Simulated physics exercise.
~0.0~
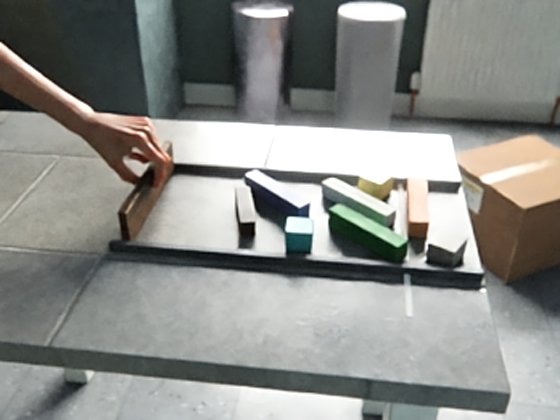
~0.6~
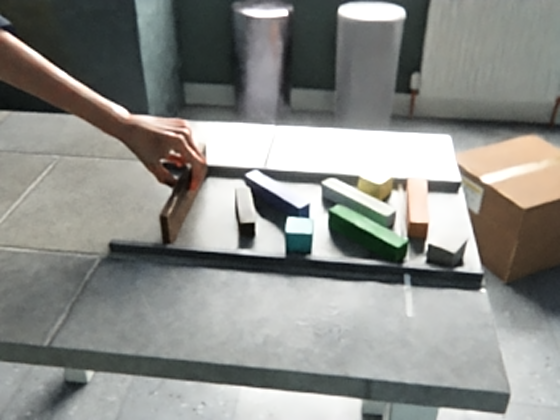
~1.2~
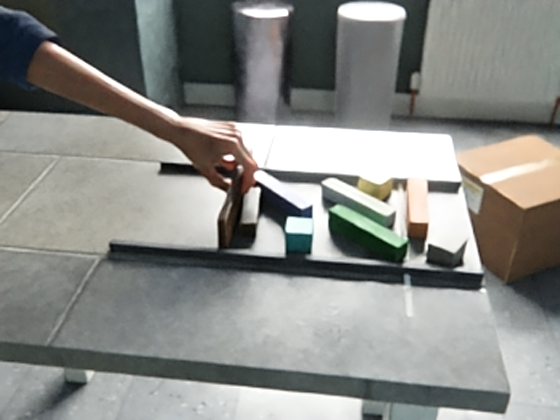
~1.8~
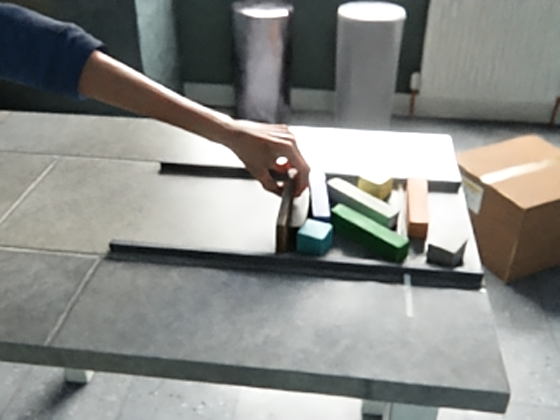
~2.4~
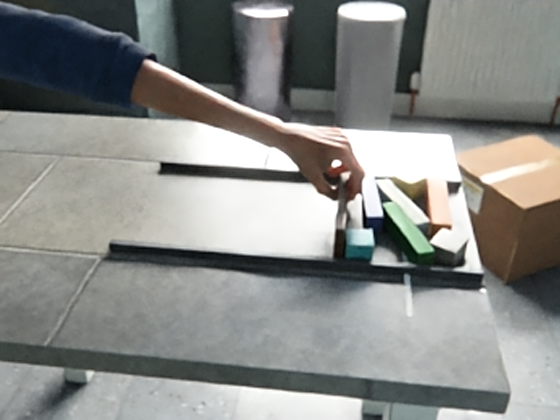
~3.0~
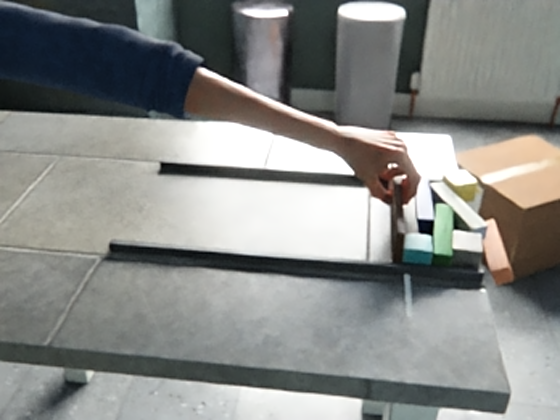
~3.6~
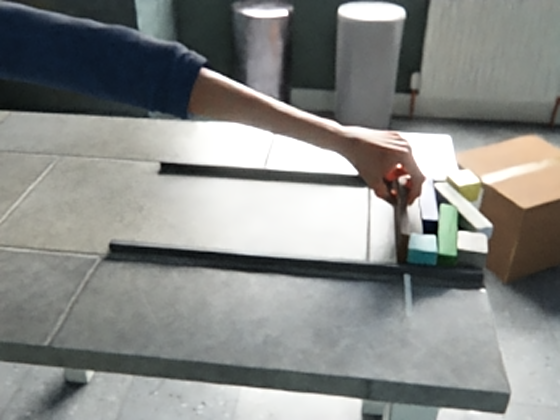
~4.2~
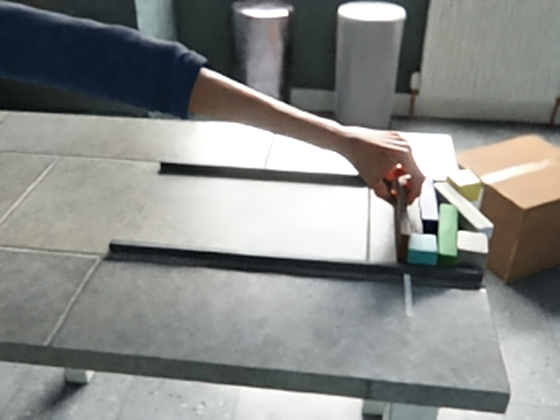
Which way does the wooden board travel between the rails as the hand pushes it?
The board moves to the right, toward the end of the table near the cardboard box.
On a grey tiled table, a hand pushed an upright wooden board right between two dark rails, sweeping scattered coloured blocks into a tight cluster near the table's end, where the orange one tipped off and the rest stayed as the hand stopped.
